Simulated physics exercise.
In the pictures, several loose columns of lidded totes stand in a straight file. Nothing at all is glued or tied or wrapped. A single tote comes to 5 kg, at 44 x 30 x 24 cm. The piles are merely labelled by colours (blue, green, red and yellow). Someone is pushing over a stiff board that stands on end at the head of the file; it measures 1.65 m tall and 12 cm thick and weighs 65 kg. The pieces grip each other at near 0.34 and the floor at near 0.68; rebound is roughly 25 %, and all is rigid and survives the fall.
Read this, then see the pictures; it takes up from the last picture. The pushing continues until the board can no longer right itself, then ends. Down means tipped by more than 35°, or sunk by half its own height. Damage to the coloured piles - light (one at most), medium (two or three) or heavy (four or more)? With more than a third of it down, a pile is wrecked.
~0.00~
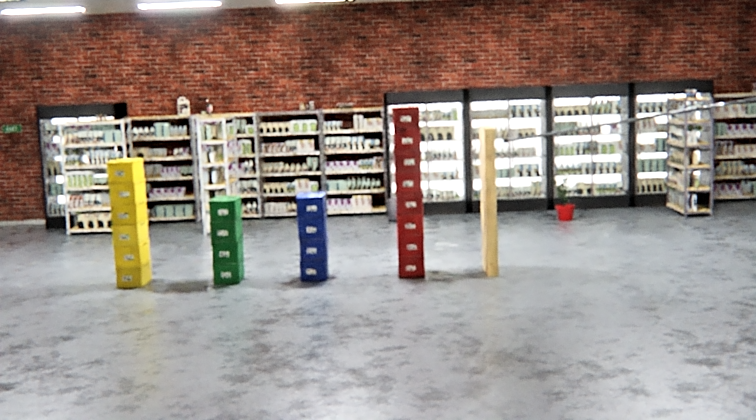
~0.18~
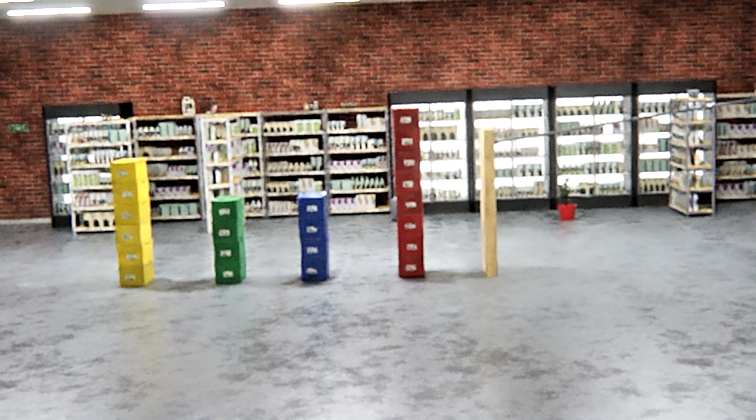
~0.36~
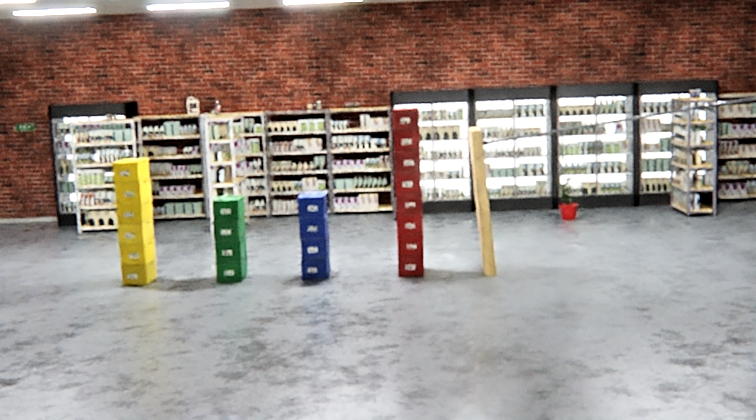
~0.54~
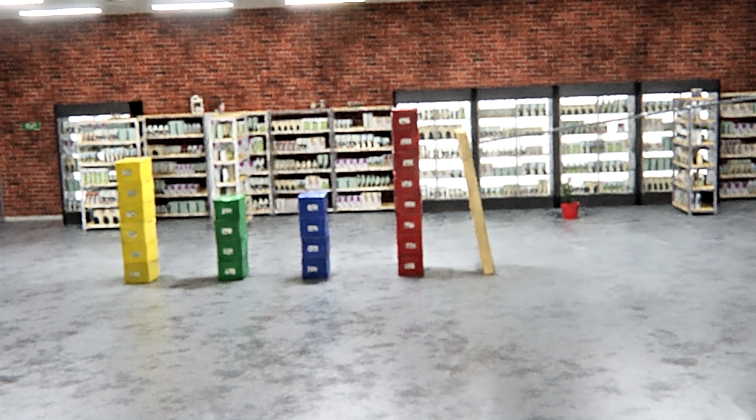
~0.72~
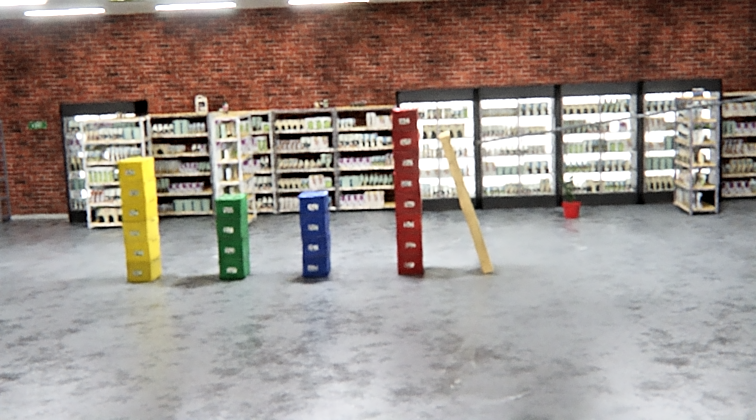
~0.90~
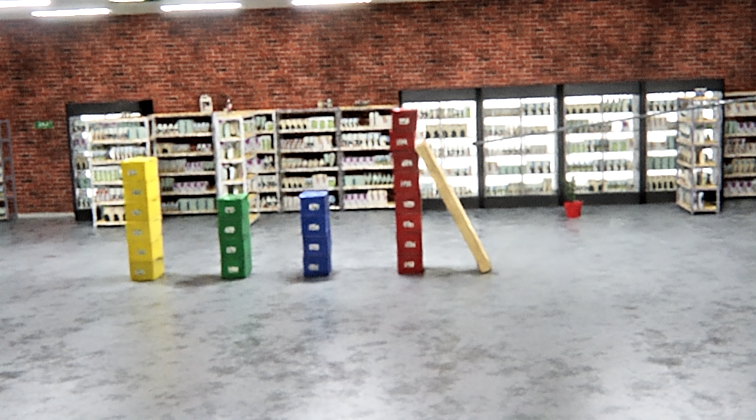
Medium.
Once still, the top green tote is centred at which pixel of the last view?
In the last picture it sits at roughly (172, 240).
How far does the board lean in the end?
80°, roughly.
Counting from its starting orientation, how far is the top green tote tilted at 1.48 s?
Tilt from start: Approx. 0 degrees.
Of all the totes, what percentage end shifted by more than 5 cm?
I count 75 % as shifted.
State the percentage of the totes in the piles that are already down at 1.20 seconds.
5 per cent.
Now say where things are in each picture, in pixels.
In the first frame (places mark the middle of the side facing us; the camera moves round a little), pole end (506, 141) 12 cm short, board 0° from upright; top red tote (406, 118); top blue tote (310, 208); the rest undisturbed.
In the second frame, pole end (496, 142) 12 mm short, board 0° from upright; top red tote (406, 119).
In the third frame, pole end (486, 143) 10 cm in, board 4° from upright; top red tote (406, 120); the rest undisturbed.
In the fourth frame, pole end (476, 143) 20 cm in, board 10° from upright; top red tote (405, 120); the rest undisturbed.
In the fifth frame, pole end (475, 143) 20 cm in, stopped, board 16° from upright; top red tote (405, 120); the rest undisturbed.
In the sixth frame, pole end (474, 144) 20 cm in, stopped, board 26° from upright; top red tote (404, 120); top green tote (229, 209); one has shifted.
After 1.20 s, board 40° from upright; 1 of the 22 totes down; top red tote leaning 36°, 14 cm lower.
After 1.48 s, board 62° from upright; 7 of the 22 totes down; top red tote on its side; top blue tote shifted 8 cm.
After 1.86 s, board 80° from upright; 10 of the 22 totes down; top red tote on its side; top blue tote leaning 17°, 12 cm lower.
After 2.40 s, board 81° from upright; 13 of the 22 totes down; top red tote on its side; top green tote leaning 47°, 27 cm lower.
At rest (3.1 s), board 81° from upright; 13 of the 22 totes down; top red tote on its side; top blue tote leaning 25°, 50 cm lower. Wrecked, blue, green and red. As the last picture would show them, middles, top red tote near (399, 224), top blue tote near (212, 248).
